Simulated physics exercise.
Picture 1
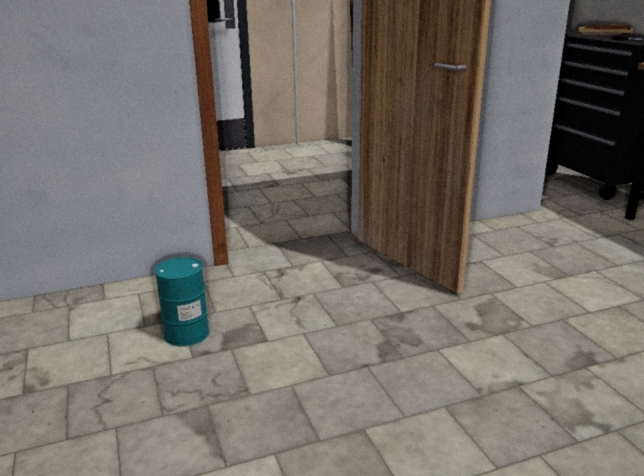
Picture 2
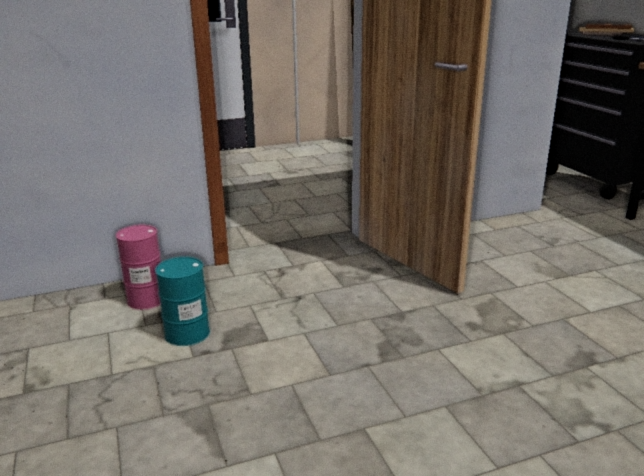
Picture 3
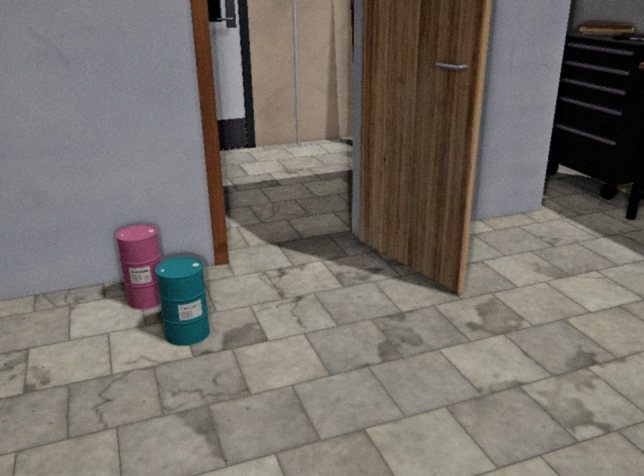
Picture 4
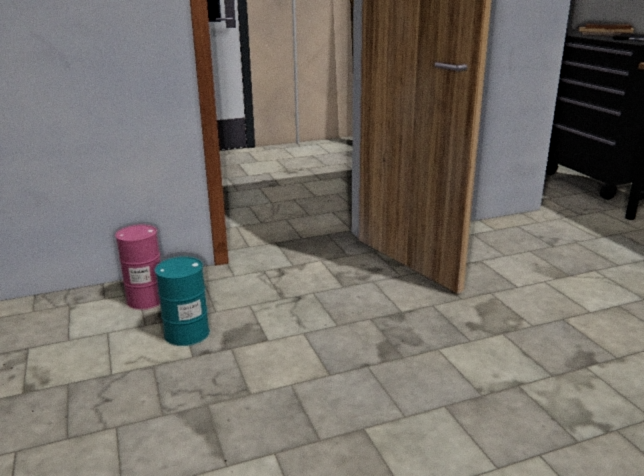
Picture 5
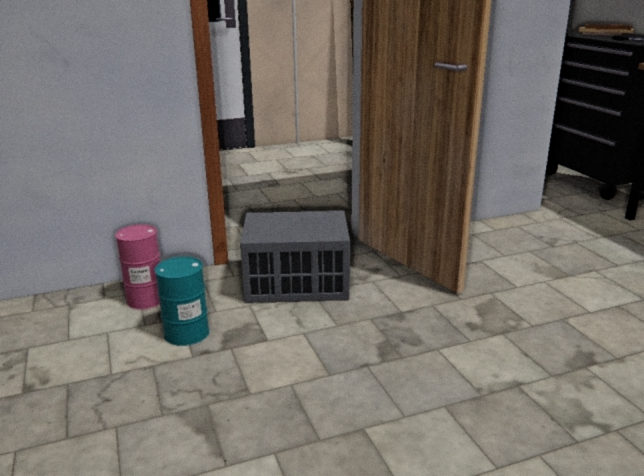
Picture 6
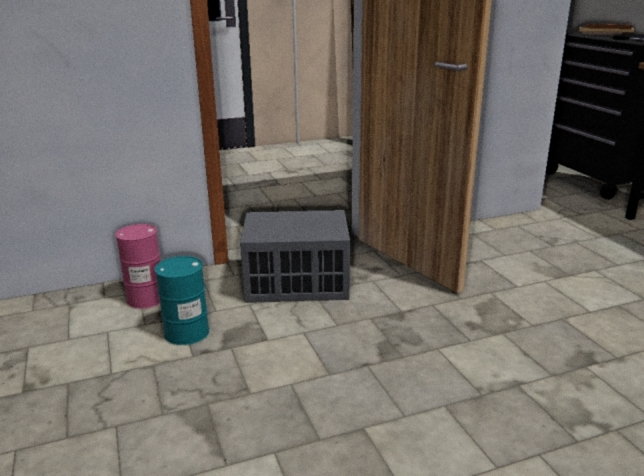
A pink canister appears behind a turquoise one, then a grey chest appears in the open doorway.
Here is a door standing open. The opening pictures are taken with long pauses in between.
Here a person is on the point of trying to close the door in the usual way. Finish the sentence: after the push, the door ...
After the push, the door halts partway.
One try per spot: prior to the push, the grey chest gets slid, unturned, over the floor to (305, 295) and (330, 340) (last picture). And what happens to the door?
It gets caught first and ends up closed second.
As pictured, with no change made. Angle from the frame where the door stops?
It comes to about 60°.
Then, 0.70 s after the last picture, open by 89°.
Then, 1.20 s after the last picture, open by 70°.
At rest, open by 61°; all 3 in place. Seen from the same camera at the end, grey chest near (293, 254).
